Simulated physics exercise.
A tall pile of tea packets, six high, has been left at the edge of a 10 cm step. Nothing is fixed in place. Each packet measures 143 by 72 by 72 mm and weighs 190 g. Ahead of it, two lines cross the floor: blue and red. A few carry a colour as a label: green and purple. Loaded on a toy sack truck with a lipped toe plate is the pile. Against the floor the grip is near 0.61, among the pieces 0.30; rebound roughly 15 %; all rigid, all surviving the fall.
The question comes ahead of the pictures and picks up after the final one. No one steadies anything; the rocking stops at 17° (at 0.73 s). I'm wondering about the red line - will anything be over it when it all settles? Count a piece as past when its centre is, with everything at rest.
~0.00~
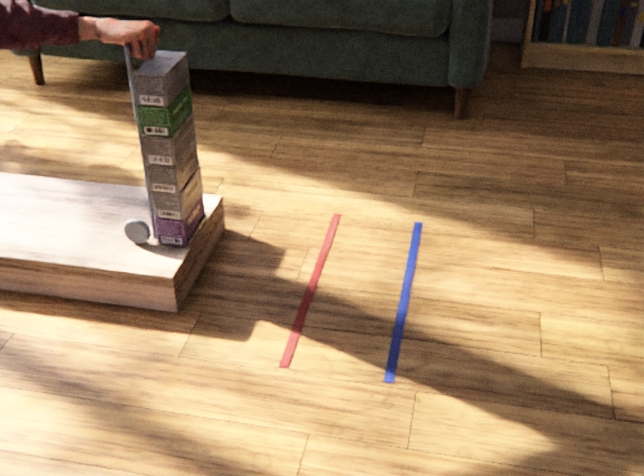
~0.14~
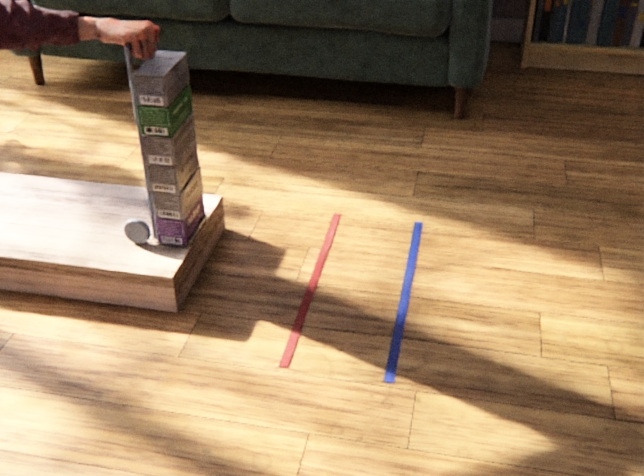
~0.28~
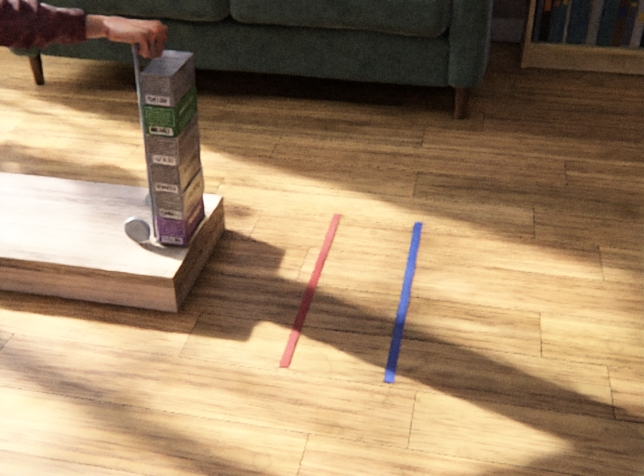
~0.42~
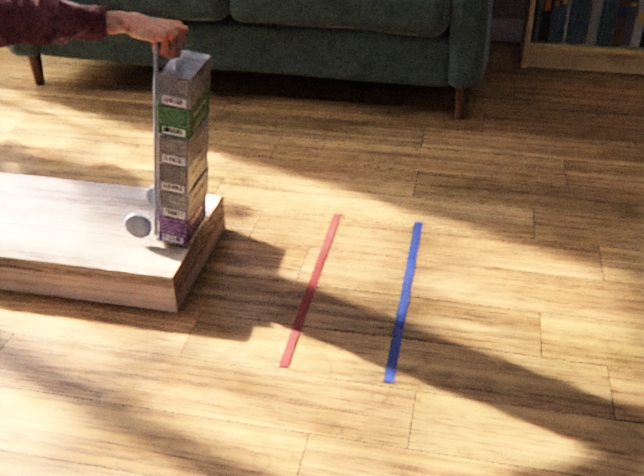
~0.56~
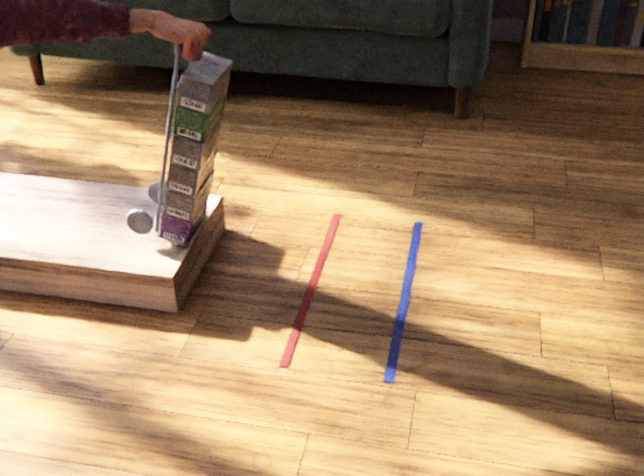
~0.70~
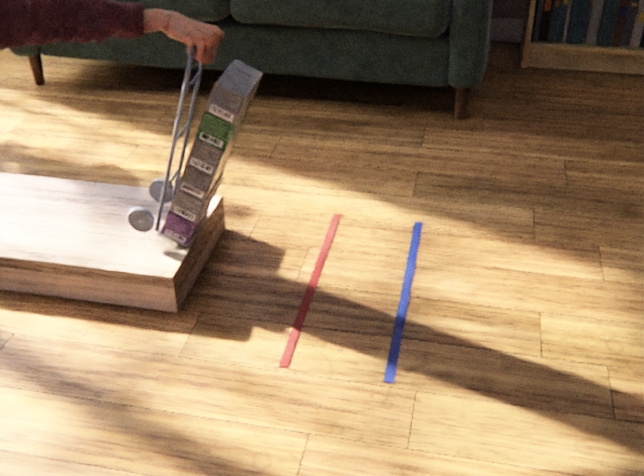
I expect something will be over it.
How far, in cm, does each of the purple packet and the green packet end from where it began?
The purple one ends 12 cm from its start and the green one 60 cm.
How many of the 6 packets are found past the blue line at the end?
The count is 0.
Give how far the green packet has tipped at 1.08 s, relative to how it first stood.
Some 100°.
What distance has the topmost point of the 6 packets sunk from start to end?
Some 40 cm lower.
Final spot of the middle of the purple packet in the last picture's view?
End point in last frame: Roughly (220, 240).
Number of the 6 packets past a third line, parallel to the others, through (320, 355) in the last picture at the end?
I count 2 of them.
After 0.80 s, none of the 6 packets past the red line, 6 disturbed; green packet 36° from how it stood, 39 mm lower; purple packet 36° from how it stood.
After 0.92 s, 1 of the 6 packets past the red line; purple packet 59° from how it stood; green packet 58° from how it stood, 14 cm lower.
After 1.08 s, 3 of the 6 packets past the red line; purple packet on its side; green packet on its side.
In the end (1.8 s), 3 of the 6 packets past the red line; purple packet upside down; green packet on its side. The farthest middle lies 22 cm beyond that line. From the last view, middles, purple packet near (219, 241), green packet near (365, 274).
